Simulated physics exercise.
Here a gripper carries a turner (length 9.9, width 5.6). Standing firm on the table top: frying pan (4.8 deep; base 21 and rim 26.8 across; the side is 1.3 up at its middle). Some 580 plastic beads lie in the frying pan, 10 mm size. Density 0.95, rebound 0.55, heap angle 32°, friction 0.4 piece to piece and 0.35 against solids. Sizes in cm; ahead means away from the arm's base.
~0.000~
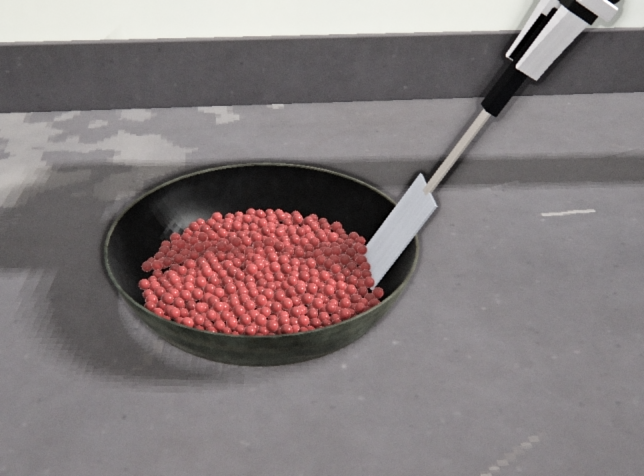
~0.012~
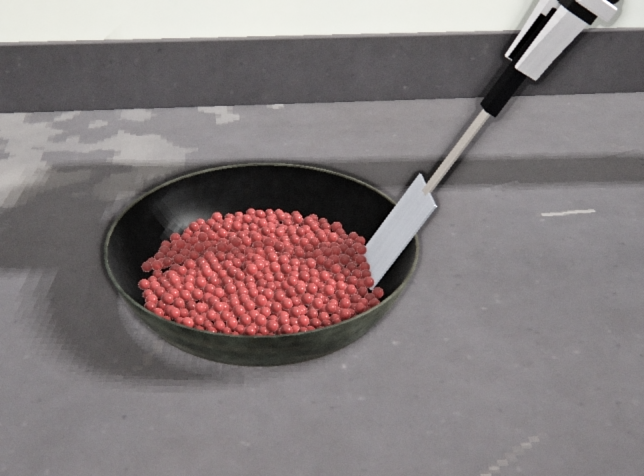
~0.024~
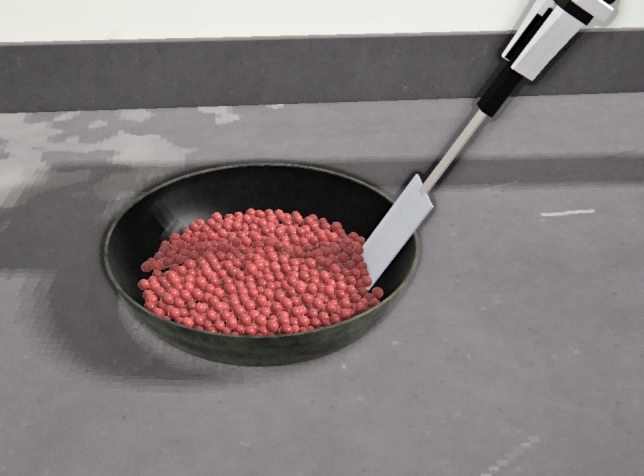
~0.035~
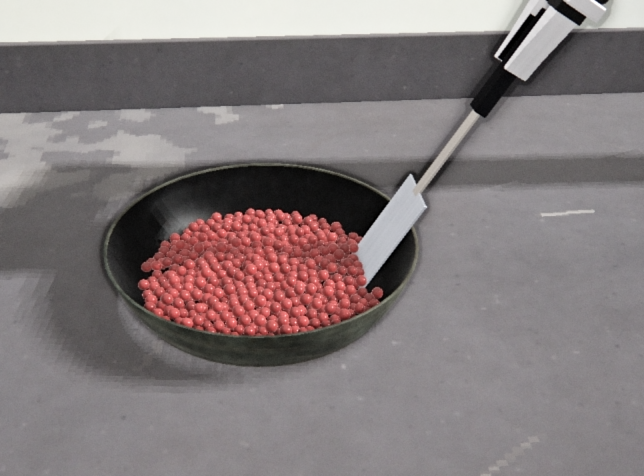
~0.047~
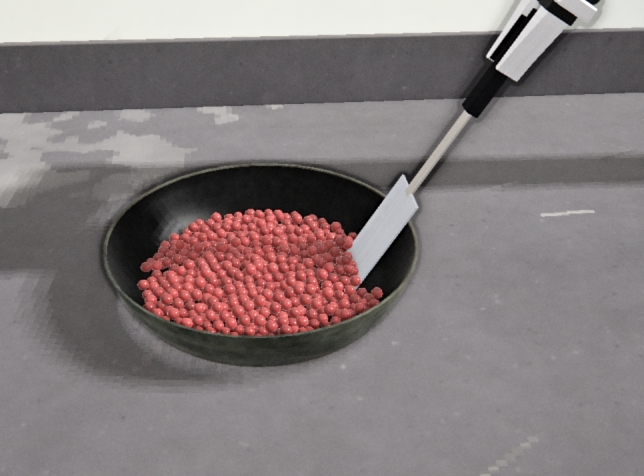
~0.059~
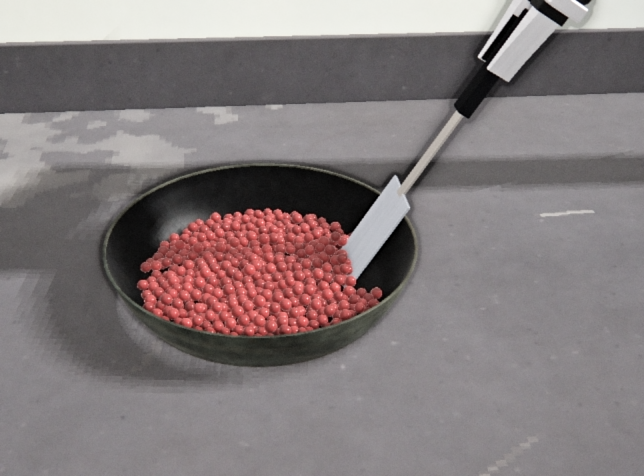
On a gray tabletop, a gripper held a turner with its blade inside a dark frying pan of red beads, then slid it slightly left along the pan's right side while the heap barely changed.
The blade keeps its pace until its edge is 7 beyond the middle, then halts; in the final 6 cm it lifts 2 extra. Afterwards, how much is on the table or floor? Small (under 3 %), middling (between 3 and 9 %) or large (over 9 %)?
A small share, under 3 %, ends on the table or floor.
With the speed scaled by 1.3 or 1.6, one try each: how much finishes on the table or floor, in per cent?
About 0 and 0 per cent.
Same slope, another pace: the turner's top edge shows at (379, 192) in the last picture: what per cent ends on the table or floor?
About 5 per cent.
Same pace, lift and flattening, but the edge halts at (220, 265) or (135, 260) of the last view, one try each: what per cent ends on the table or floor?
About 0 and 5 per cent.
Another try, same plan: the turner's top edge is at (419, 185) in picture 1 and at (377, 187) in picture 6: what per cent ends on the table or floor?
Some 0 per cent.
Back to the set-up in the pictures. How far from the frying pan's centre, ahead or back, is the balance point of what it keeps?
About 3.0 cm ahead.
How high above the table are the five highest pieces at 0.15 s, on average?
About 4 cm.
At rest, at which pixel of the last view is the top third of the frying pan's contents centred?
At about (173, 273).
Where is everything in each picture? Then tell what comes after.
The turner top edge at (429, 189), sloping 59°; upper third of the load around (262, 268), from x 145 to 380, top at y 215; 582 in the frying pan, in the first picture.
The turner top edge at (428, 189), sloping 59°; upper third of the load around (263, 268), from x 145 to 380, top at y 215, in the second picture.
The turner top edge at (425, 190), sloping 59°; upper third of the load around (265, 268), from x 145 to 375, top at y 215, in the third picture.
The turner top edge at (418, 190), sloping 59°; upper third of the load around (267, 266), from x 145 to 375, top at y 215, in the fourth picture.
The turner top edge at (410, 191), sloping 59°; upper third of the load around (267, 265), from x 145 to 375, top at y 215, in the fifth picture.
The turner top edge at (402, 191), sloping 59°; upper third of the load around (266, 265), from x 145 to 375, top at y 215; 582 in the frying pan, in the sixth picture.
After 0.15 s, sloping 59°, highest piece 5 above the table; 582 in the frying pan.
After 0.24 s, sloping 59°, highest piece 4 above the table; 582 in the frying pan.
After 0.49 s, sloping 59°, highest piece 4 above the table; 582 in the frying pan.
After 1.54 s, sloping 59°, highest piece 4 above the table; 582 in the frying pan.
In the end, 582 in the frying pan. That is 0 % on the table or floor.
